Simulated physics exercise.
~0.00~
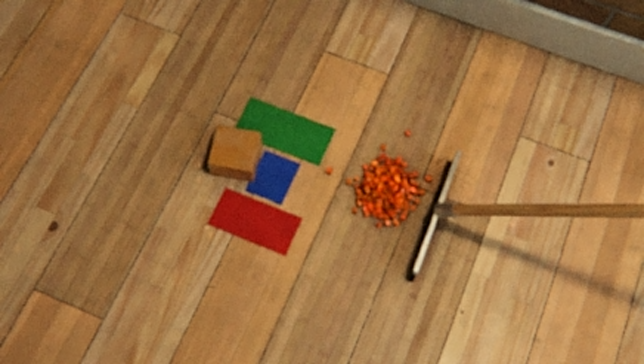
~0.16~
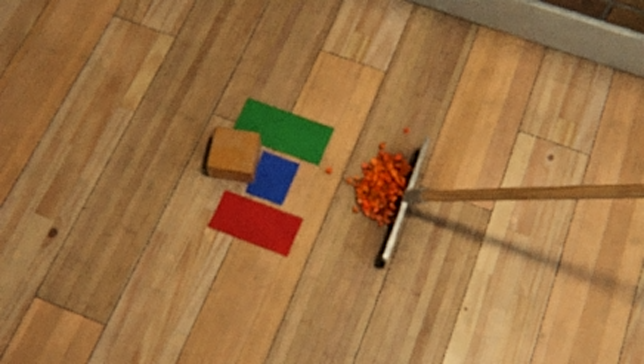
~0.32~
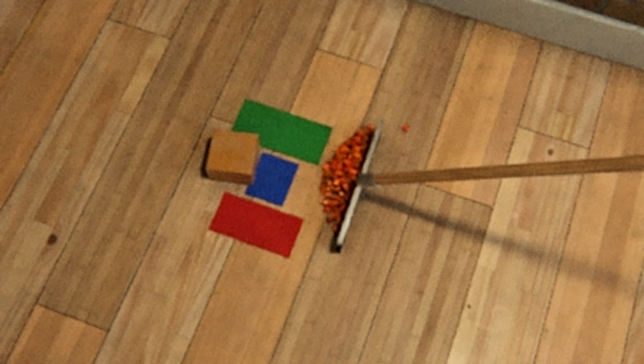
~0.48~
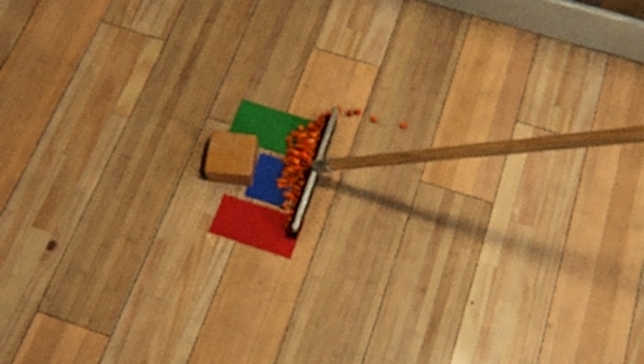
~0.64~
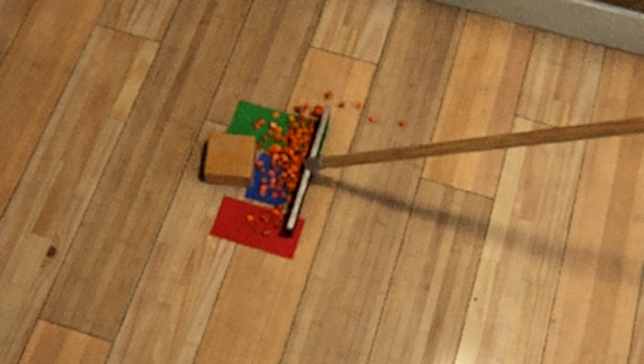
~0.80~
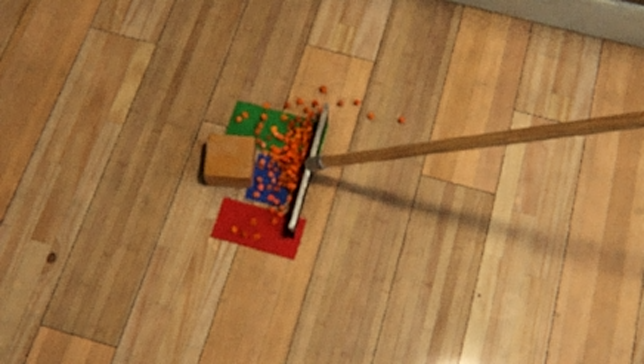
A long-handled squeegee pushed a pile of small orange carrot pieces left across a wooden floor toward a fixed block, then stopped, leaving the pieces scattered mostly over the green and blue mats, with a few on the red one and others off the mats.
